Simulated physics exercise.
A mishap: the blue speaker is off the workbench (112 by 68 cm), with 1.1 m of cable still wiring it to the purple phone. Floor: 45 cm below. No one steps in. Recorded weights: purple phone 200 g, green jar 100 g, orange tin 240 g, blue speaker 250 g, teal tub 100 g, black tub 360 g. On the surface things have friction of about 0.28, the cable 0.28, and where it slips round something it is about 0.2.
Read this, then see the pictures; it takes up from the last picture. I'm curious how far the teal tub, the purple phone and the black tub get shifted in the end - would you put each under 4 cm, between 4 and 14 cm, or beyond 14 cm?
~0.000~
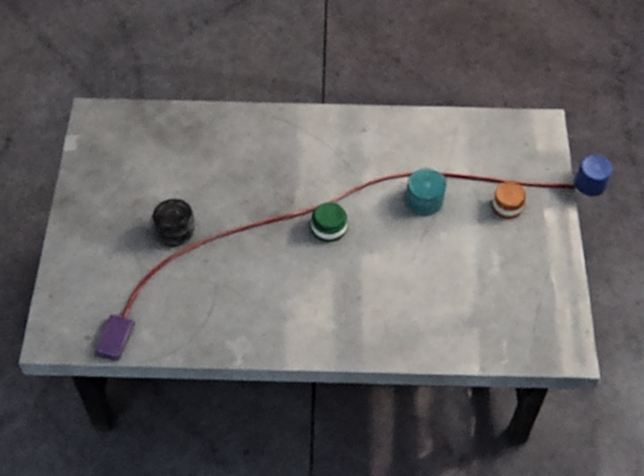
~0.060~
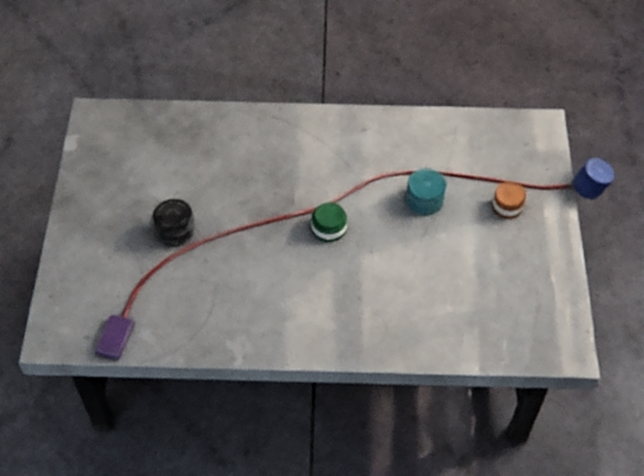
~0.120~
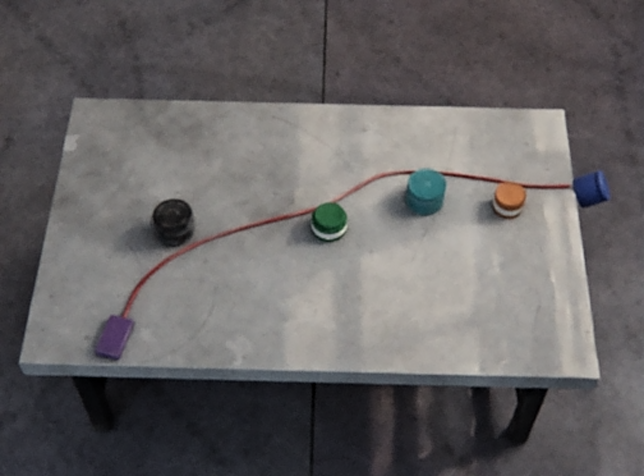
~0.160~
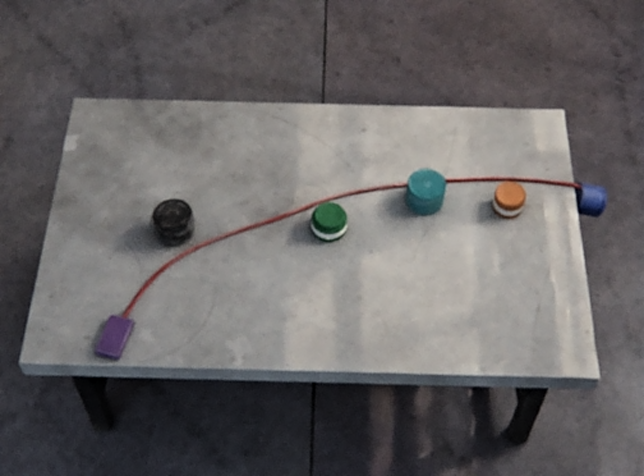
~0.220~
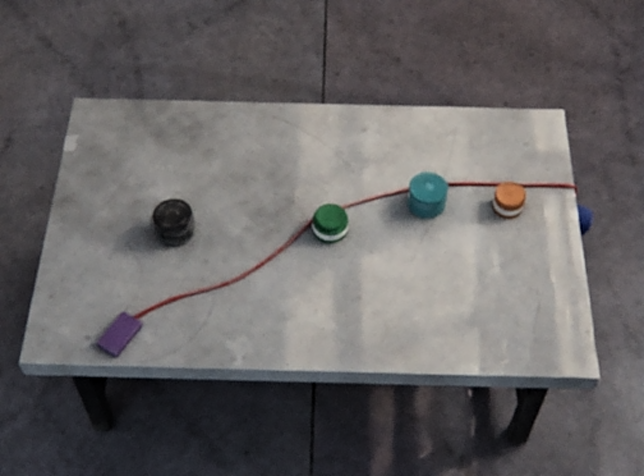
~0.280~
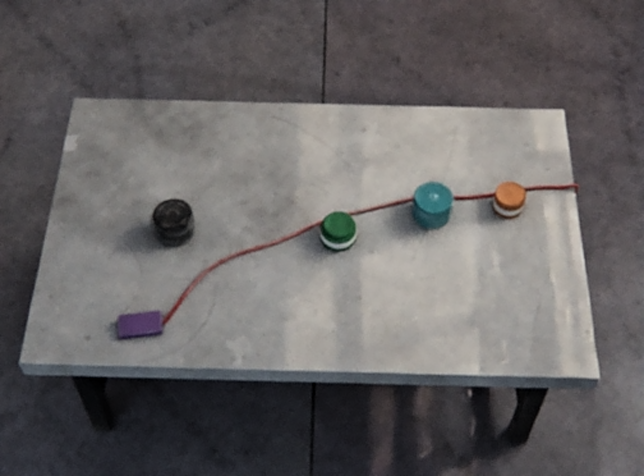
Result: You'll see the teal tub move a medium amount. You'll see the purple phone move a great deal. You'll see the black tub move next to nothing.
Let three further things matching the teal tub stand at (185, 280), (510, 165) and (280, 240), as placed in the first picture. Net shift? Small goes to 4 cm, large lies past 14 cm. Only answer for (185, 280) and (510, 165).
The first would move a fair bit, and the second would move just a bit.
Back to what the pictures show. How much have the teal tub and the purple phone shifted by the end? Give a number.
For the teal tub it's 8 cm, while the purple phone comes to 50 cm.
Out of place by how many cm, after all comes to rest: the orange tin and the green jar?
The orange tin ends up 0 cm from where it began, and the green jar 10 cm.
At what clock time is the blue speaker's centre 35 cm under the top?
Around 0.50 seconds on the clock.
At 0.5 s, the cable's tail end at (241, 271); purple phone 24 cm off its start, teal tub 9 cm off its start, blue speaker over the edge.
At 0.7 s, the cable's tail end at (322, 234); purple phone 43 cm off its start, teal tub 9 cm off its start, blue speaker over the edge.
At 1.0 s, the cable's tail end at (347, 223); purple phone 49 cm off its start at (331, 231), teal tub 9 cm off its start at (444, 216), blue speaker over the edge.
At 1.2 s, the cable's tail end at (347, 223); purple phone 49 cm off its start, teal tub 9 cm off its start, blue speaker over the edge.
At 2.4 s, the cable's tail end at (347, 223); purple phone 49 cm off its start at (331, 231), teal tub 9 cm off its start at (444, 216), black tub 0 cm off its start at (172, 214), blue speaker over the edge.
